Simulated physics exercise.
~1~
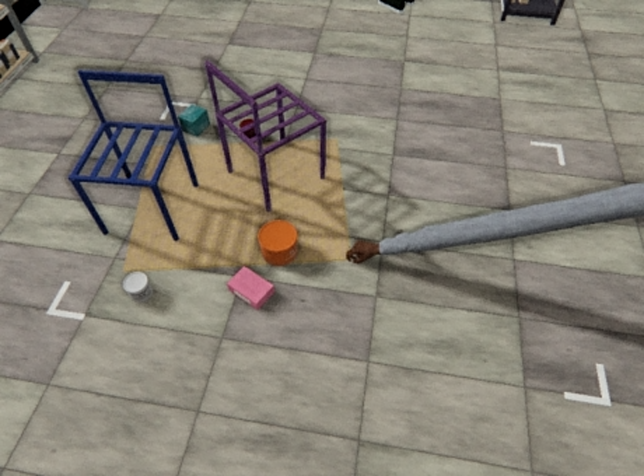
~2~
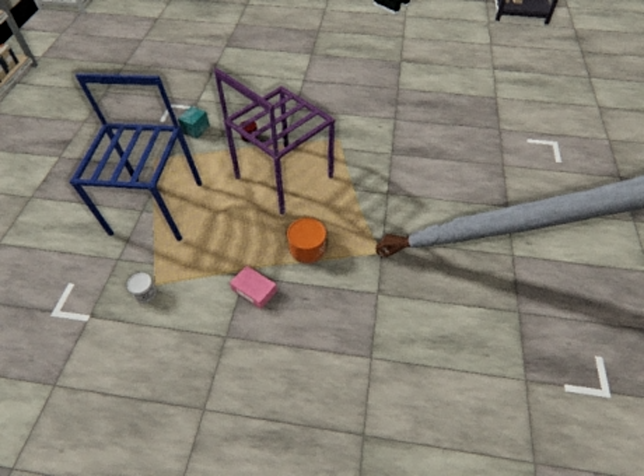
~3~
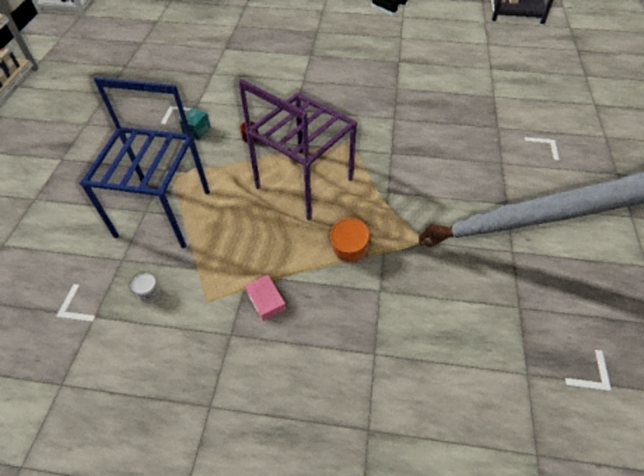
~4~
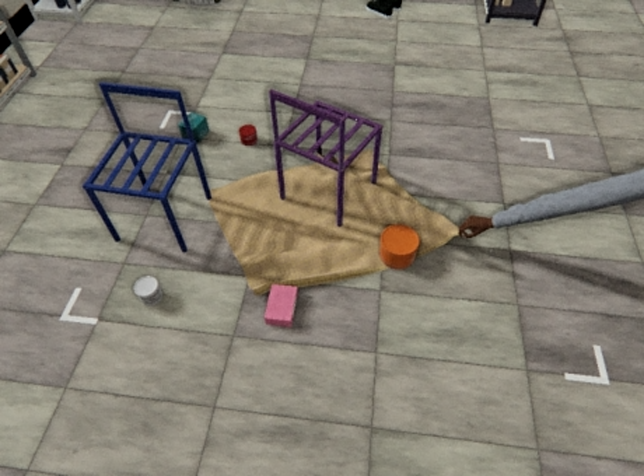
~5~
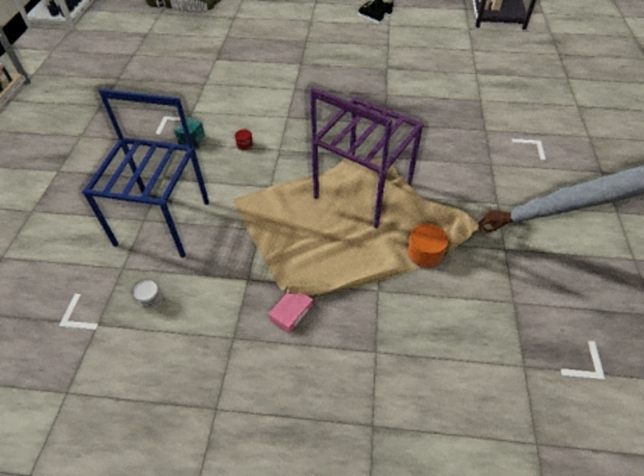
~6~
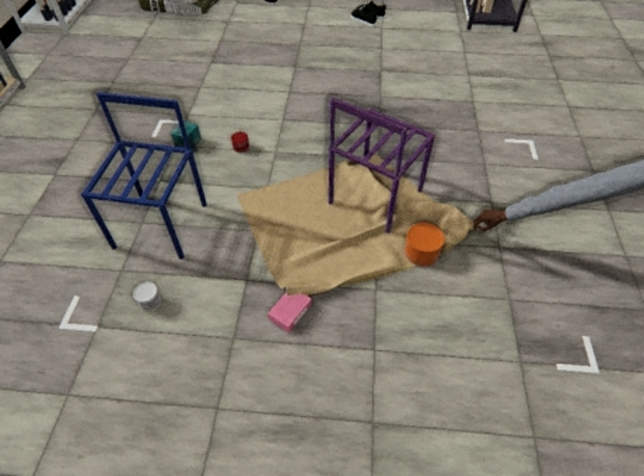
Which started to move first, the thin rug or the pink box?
The thin rug started to move first, sliding to the right, and the pink box only began to shift after that.
